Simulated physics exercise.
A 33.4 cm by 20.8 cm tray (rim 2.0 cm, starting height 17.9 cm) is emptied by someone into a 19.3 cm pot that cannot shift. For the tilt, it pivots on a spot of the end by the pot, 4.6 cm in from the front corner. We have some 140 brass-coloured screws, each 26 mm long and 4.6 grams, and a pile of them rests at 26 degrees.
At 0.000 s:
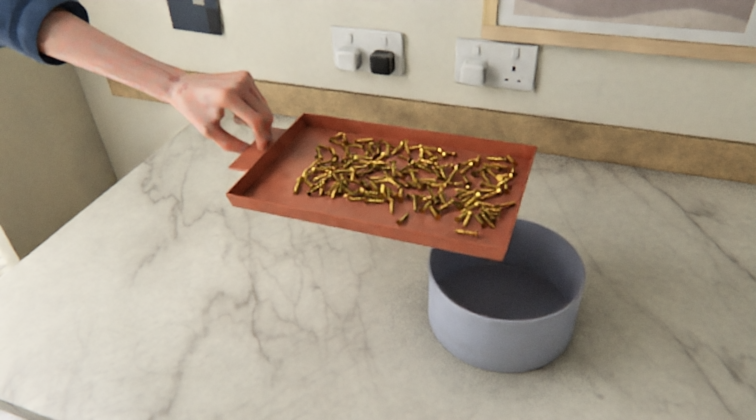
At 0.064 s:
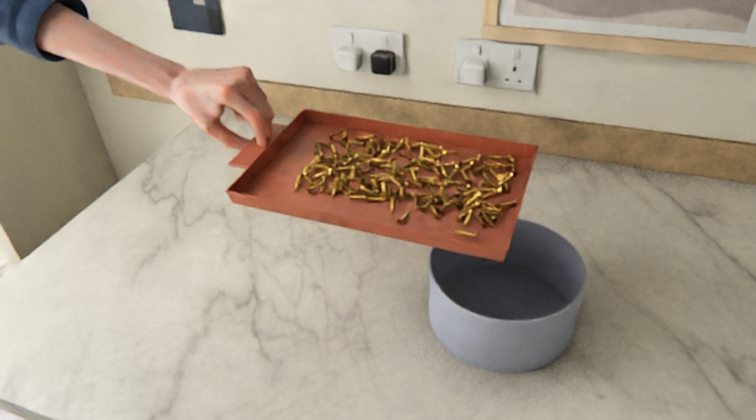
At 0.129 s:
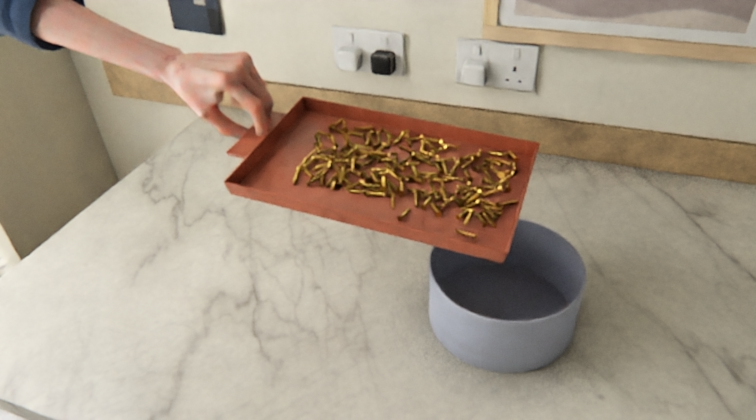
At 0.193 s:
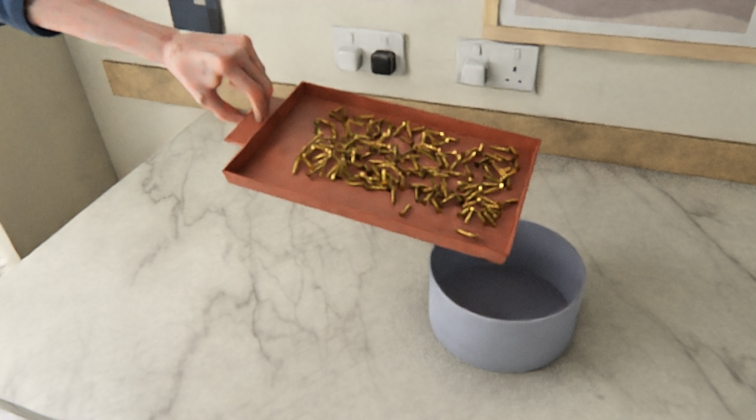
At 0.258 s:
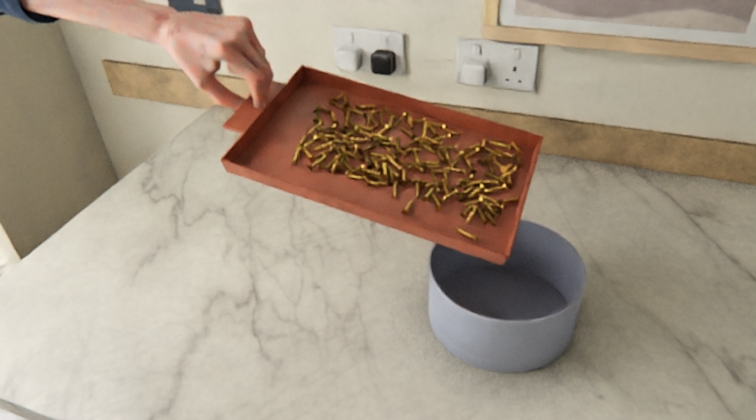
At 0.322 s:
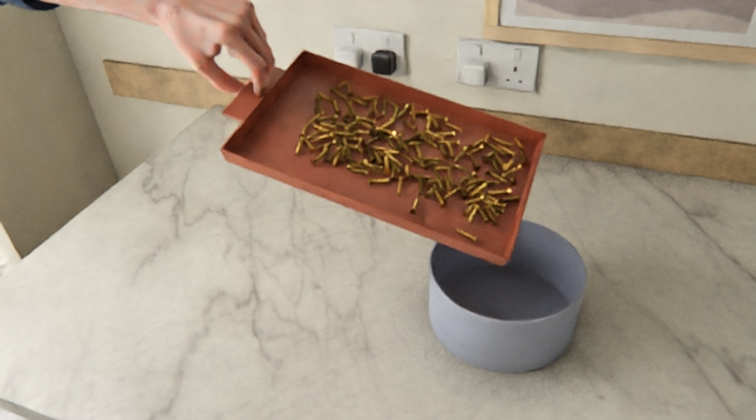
We see a hand holding a red tray of small brass-coloured screws above a marble-patterned worktop, its right end over a blue-grey pot; the hand then raises the left end, tilting the tray down towards the right.
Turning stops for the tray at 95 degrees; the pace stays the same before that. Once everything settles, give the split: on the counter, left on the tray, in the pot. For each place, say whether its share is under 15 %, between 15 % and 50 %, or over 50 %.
Counter: Expect over half the total; tray: Expect a minor portion; pot: Expect a moderate portion.
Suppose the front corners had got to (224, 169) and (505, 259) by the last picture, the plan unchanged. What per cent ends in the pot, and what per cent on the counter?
Pot: 20, counter: 80.
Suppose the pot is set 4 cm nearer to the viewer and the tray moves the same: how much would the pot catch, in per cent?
Near 95 per cent in that case.
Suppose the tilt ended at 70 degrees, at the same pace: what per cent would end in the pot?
Result: Close to 20 %.
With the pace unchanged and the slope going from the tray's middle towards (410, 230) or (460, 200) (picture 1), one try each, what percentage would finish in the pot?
Roughly 20 per cent on the first try and 80 per cent on the second.
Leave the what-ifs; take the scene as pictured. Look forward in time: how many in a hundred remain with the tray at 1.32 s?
I'd say close to 55 per cent.
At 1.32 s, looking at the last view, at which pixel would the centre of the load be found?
Approx. (523, 263).
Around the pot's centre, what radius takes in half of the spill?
I'd say close to 16 centimetres.
After 0.92 s, tilt 54 degrees; the tray holds 100 %, the pot 0 %.
After 1.32 s, tilt 78 degrees; the tray holds 55 %, the pot 10 %.
Then, at 1.80 s, tilt 95 degrees; the tray holds 0 %, the pot 40 %.
By 2.4 s all is still; counter 60 %, tray 0 %, pot 40 %.
